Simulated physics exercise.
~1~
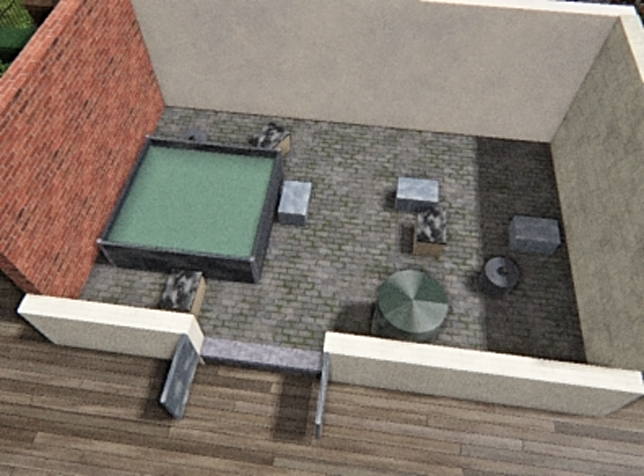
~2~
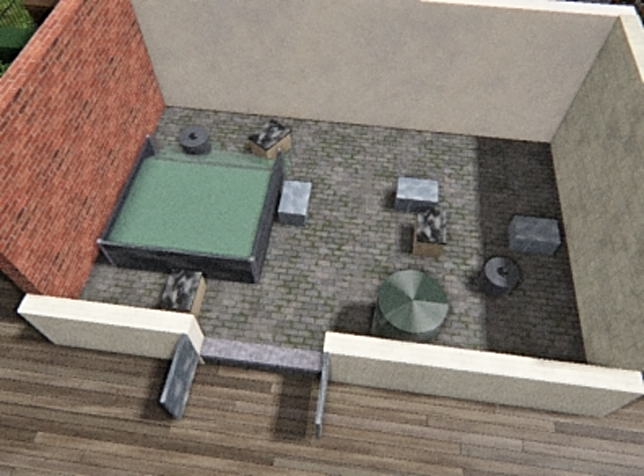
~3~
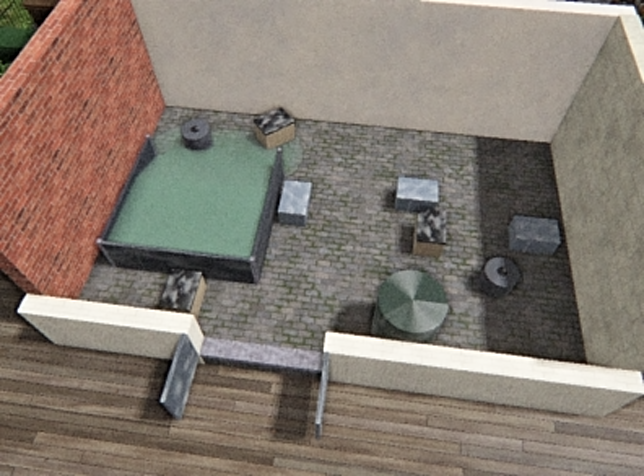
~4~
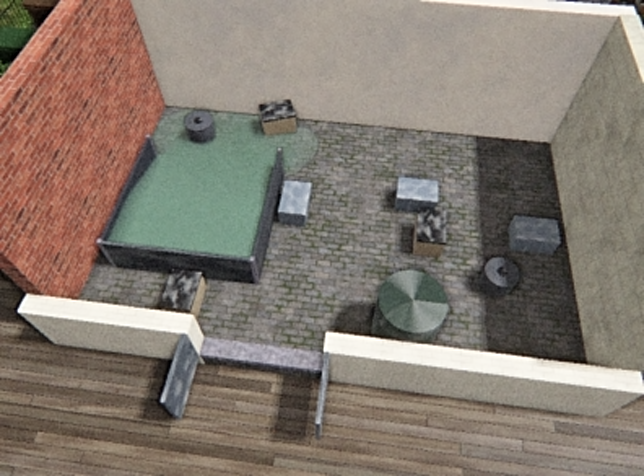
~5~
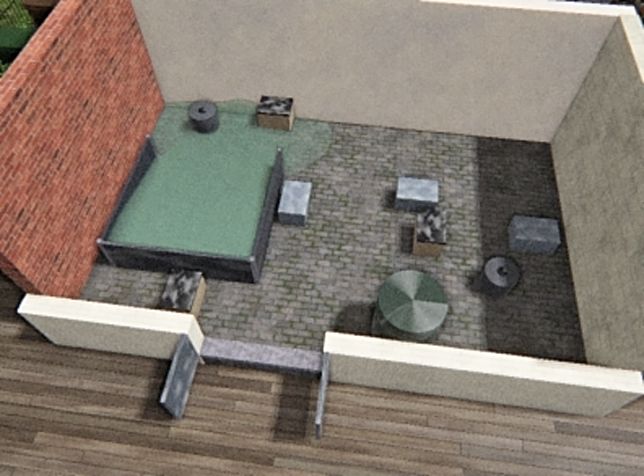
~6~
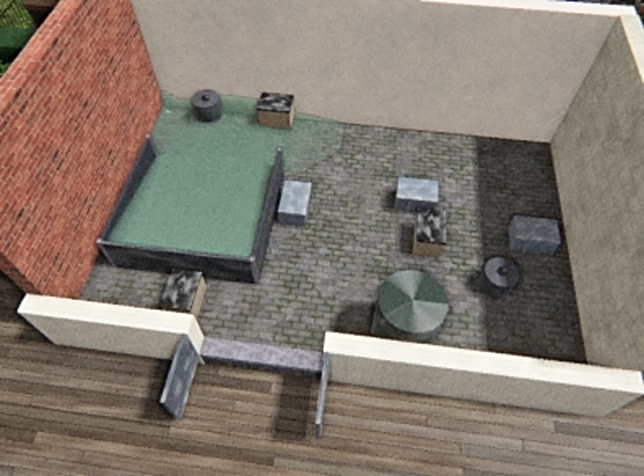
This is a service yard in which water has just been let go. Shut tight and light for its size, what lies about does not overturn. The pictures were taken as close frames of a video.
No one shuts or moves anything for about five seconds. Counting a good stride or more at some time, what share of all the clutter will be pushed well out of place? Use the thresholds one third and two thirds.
I'd put it at two thirds or higher.
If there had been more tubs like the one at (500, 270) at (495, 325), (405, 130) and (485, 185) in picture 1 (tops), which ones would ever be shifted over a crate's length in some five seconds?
In sequence: Hardly budges; knocked well away; knocked well away.
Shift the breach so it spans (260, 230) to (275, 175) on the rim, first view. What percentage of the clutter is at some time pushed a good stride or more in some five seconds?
That works out to some 50 %.
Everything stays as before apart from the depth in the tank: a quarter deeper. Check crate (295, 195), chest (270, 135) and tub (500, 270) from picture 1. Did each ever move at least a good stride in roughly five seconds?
First one stopped before it, second one reached the mark, third one reached the mark.
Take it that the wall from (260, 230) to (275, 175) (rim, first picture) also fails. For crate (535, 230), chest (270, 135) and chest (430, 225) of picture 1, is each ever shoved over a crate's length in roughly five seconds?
First stays short of it, second stays short of it, third covers that distance.
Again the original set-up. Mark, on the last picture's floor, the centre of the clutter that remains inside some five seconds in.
Somewhere near (402, 267) in the last view.
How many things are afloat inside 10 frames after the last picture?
You get 2.
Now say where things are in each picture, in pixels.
In the first frame, a tub at (193, 139), on the bottom; a chest at (269, 136), on the bottom; 0 of 8 have shifted.
In the second frame, a tub at (193, 137) rests on the ground, close to its start; a chest at (270, 134) rests on the ground, close to its start; 1 of 8 have shifted.
In the third frame, a tub at (195, 129), on the bottom, close to its start; a chest at (274, 120), on the bottom, a stride from its start; 2 of 8 have shifted.
In the fourth frame, a tub at (198, 121) floats, a stride from its start; a chest at (277, 110), on the bottom, a stride from its start; 2 of 8 have shifted.
In the fifth frame, a tub at (202, 111), afloat, a stride from its start; a chest at (275, 105) floats, a stride from its start; 2 of 8 have shifted.
In the sixth frame, a tub at (205, 98), afloat, a stride from its start; a chest at (276, 101) floats, a stride from its start; 2 of 8 have shifted.
A moment on, 2 of 8 are well off their spots; 2 afloat.
Next, 2 of 8 are well off their spots; 2 afloat.
Later, 3 of 8 are well off their spots; 2 afloat.
In the end, 6 of 8 are well off their spots, and 6 have been at some point; 3 afloat.
